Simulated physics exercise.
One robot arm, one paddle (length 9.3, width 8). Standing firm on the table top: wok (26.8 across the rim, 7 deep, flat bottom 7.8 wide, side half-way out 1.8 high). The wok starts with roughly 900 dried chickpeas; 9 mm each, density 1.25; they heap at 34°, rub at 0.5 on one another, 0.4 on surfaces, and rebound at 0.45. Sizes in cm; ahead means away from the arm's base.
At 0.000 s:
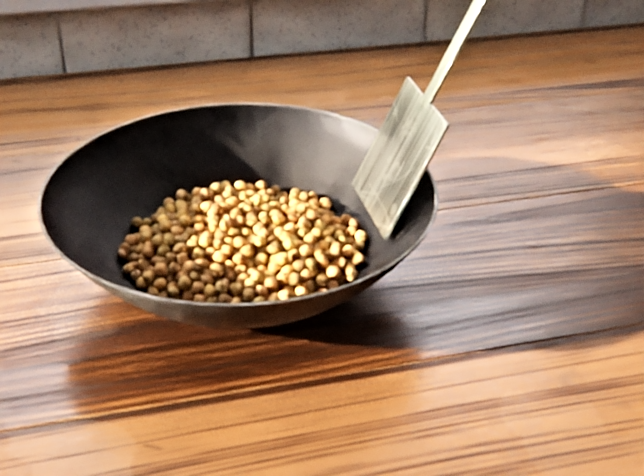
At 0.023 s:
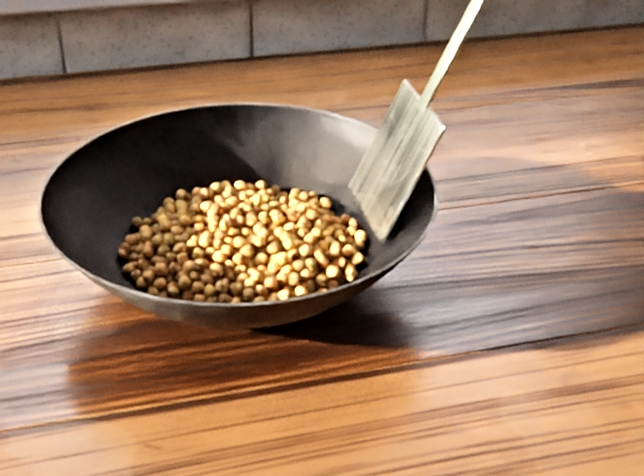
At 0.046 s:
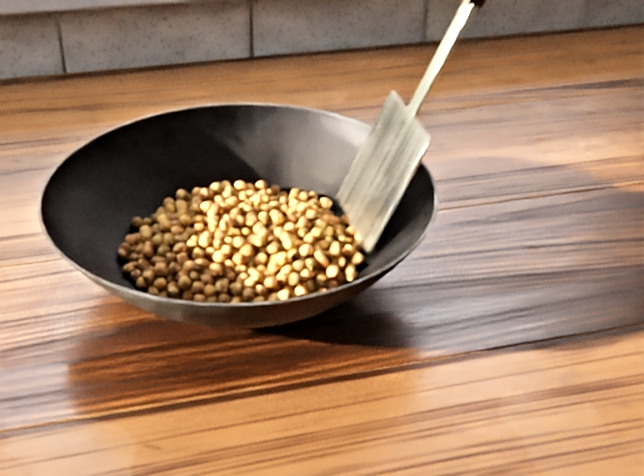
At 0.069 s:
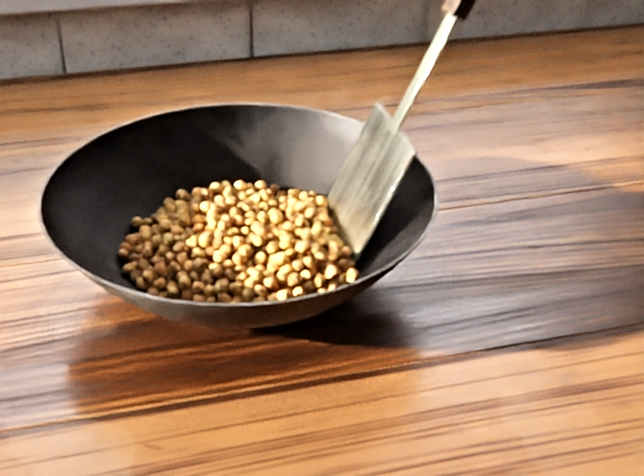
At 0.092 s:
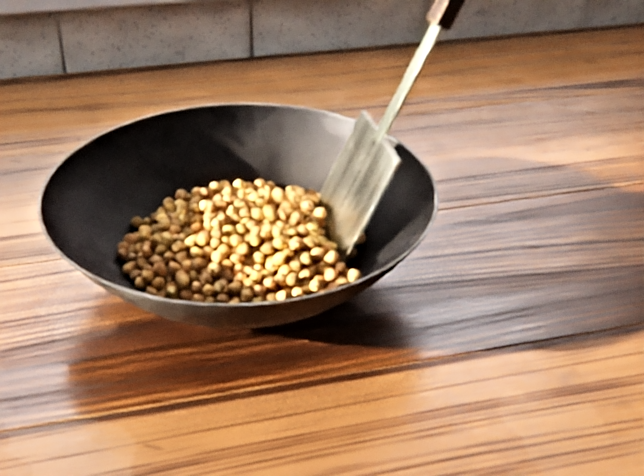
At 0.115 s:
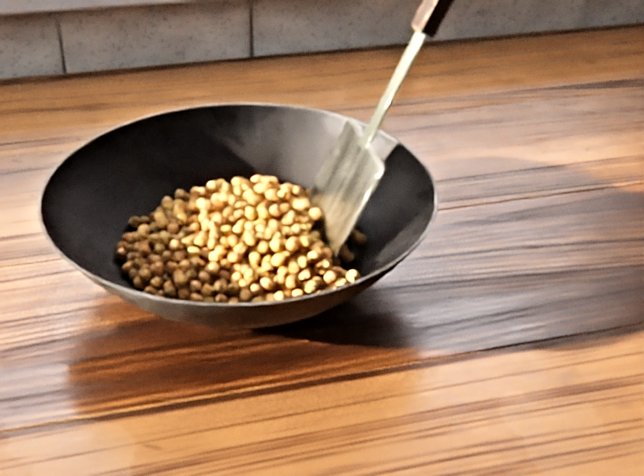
Metal paddle sliding down and leftward into a dark wok, nudging the right side of a heap of dried chickpeas slightly left.
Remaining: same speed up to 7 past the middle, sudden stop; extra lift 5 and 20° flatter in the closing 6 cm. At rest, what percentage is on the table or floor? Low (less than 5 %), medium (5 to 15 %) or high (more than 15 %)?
Share on the table or floor: Low (less than 5 %).
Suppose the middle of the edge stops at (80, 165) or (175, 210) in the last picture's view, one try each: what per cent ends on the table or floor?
Some 25 and 0 per cent.
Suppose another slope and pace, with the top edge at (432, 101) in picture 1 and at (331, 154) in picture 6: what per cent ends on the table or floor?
Some 15 per cent.
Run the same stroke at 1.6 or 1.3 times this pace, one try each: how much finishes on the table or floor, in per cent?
About 15 and 5 per cent.
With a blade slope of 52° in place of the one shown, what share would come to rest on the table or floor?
It would be near 0 per cent.
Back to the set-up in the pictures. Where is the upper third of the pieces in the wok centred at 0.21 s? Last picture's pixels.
Near (183, 236).
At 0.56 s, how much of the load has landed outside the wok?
About 0 per cent.
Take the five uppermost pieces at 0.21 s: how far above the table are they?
Roughly 5 cm.
After 0.21 s, sloping 65°, highest piece 6 above the table; 900 in the wok.
After 0.31 s, sloping 55°, highest piece 7 above the table; 900 in the wok.
After 0.56 s, sloping 45°, highest piece 8 above the table; 890 in the wok, 5 on the table or floor, 5 on the blade or in flight.
After 1.61 s, sloping 45°, highest piece 7 above the table; 890 in the wok, 10 on the table or floor.
In the end, 890 in the wok, 10 on the table or floor. That is 1 % on the table or floor.
